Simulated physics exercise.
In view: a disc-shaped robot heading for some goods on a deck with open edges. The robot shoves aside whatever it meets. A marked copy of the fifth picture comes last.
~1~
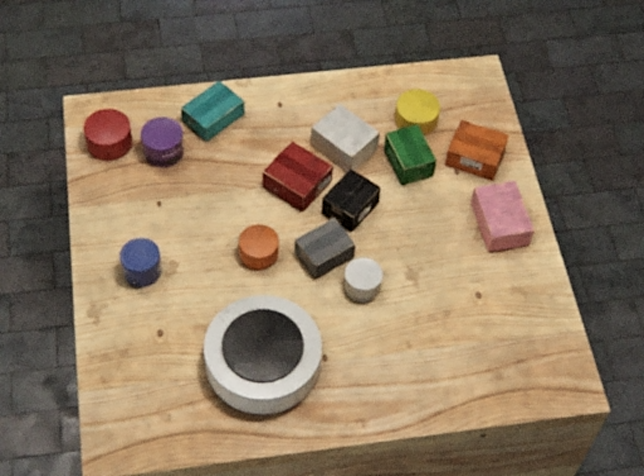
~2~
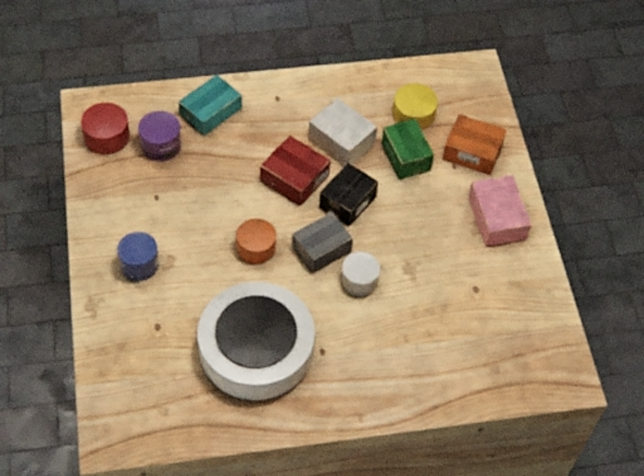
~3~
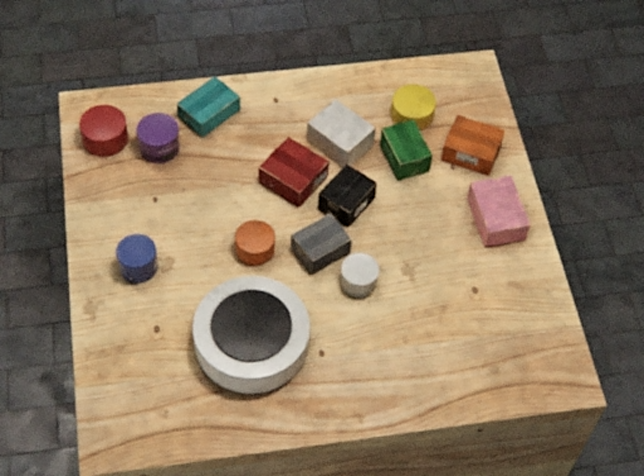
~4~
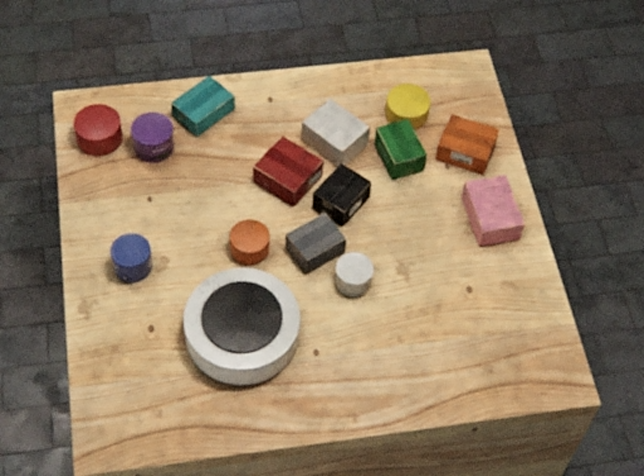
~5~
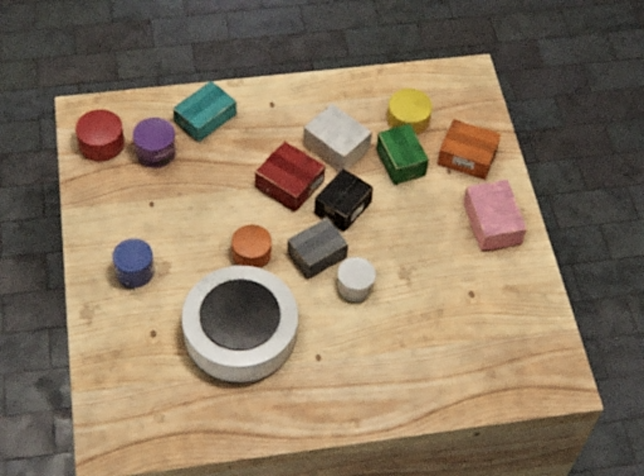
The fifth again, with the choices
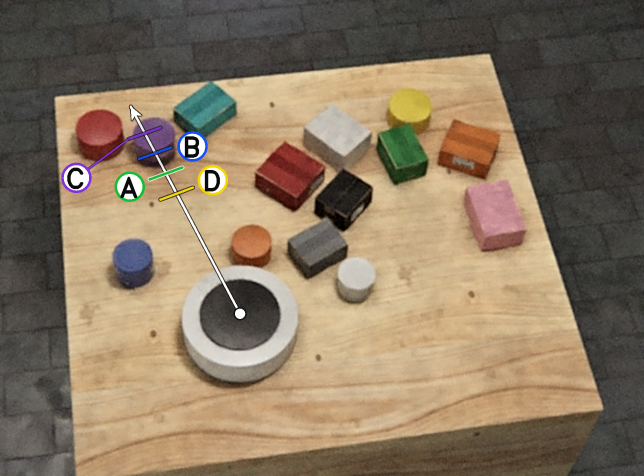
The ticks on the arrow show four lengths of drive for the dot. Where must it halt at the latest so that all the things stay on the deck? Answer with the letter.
It should halt at C.
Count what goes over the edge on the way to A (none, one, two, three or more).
The count is none.
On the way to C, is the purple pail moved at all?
Yes.
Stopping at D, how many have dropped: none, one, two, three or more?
In all, none.
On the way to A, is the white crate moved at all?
No.
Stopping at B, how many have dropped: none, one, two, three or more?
In all, none.
On the marked copy, A at (166, 174); B at (155, 153); C at (145, 133); D at (176, 193); the arrow from (240, 314) to (130, 107); the white dot at (240, 314).
Taking C. A third of the way, robot (204, 254); blue pail (129, 261); orange canister (256, 212).
Two thirds of the way, robot (170, 190); blue pail (123, 260); purple pail (152, 135).
When it is over, robot (147, 144); purple pail (136, 90); red canister (81, 120); nothing has fallen.
As for the rest, A is safe but short; B is safe but short; D is safe but short.
